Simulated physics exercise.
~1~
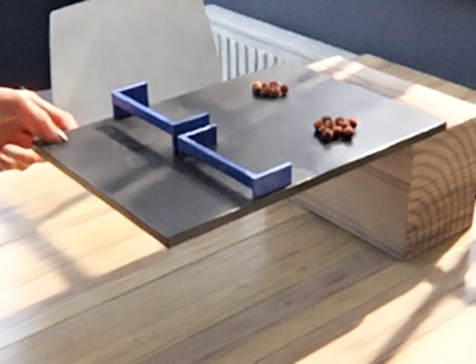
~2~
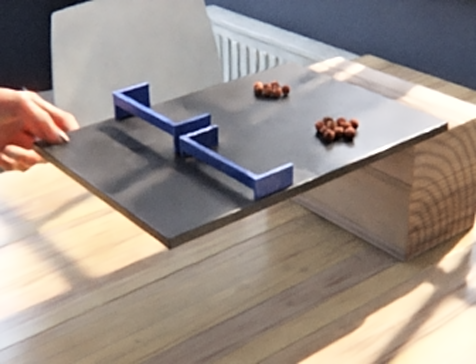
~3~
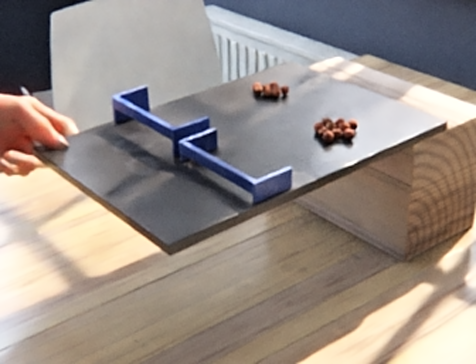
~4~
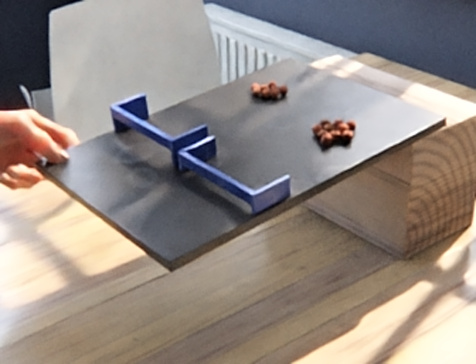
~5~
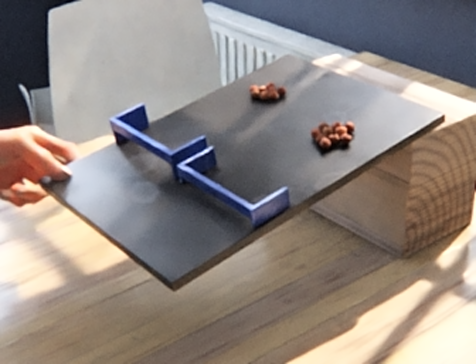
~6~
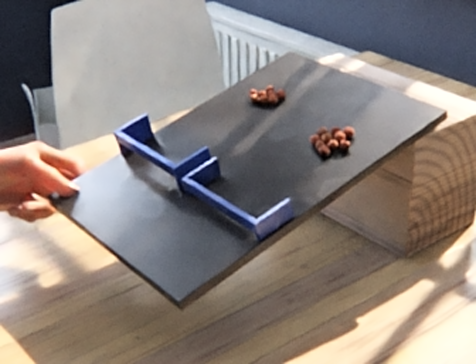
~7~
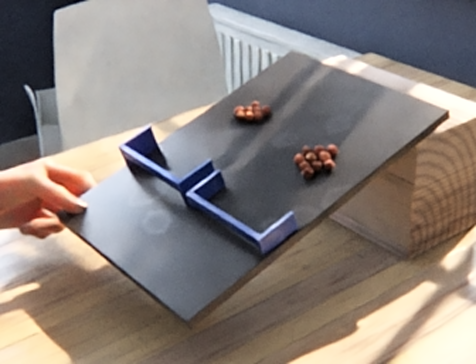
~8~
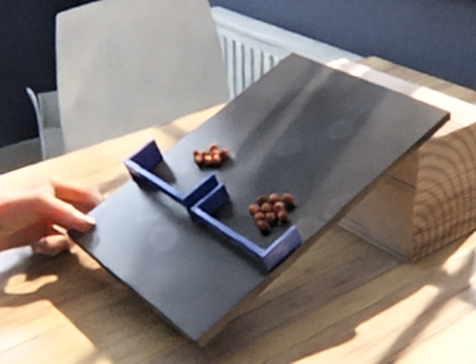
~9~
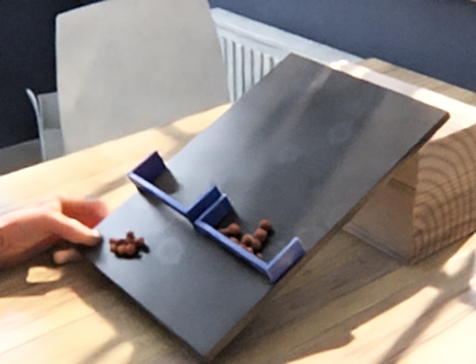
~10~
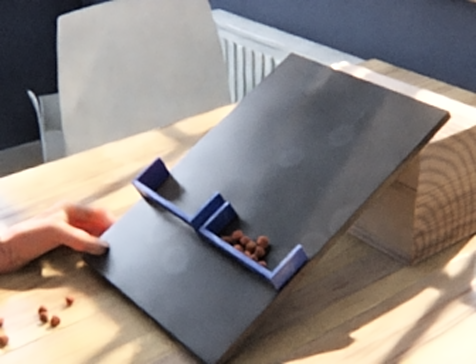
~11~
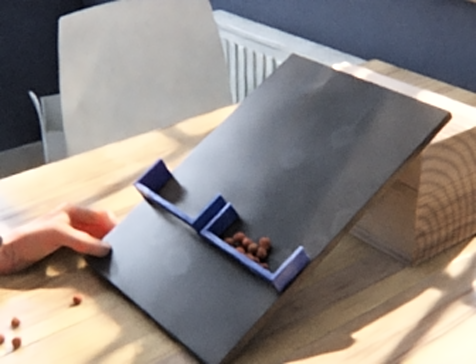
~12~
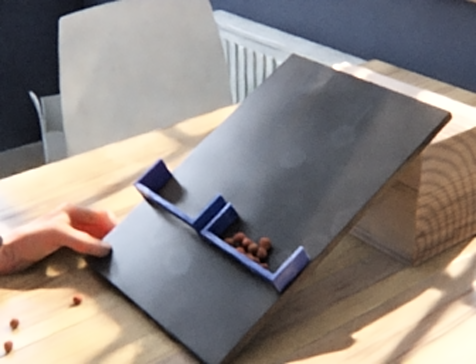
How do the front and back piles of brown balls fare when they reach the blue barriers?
The front pile cannot fit through and stays gathered behind its blue barrier. The back pile gets through the opening in its barrier and slides off the board onto the table.
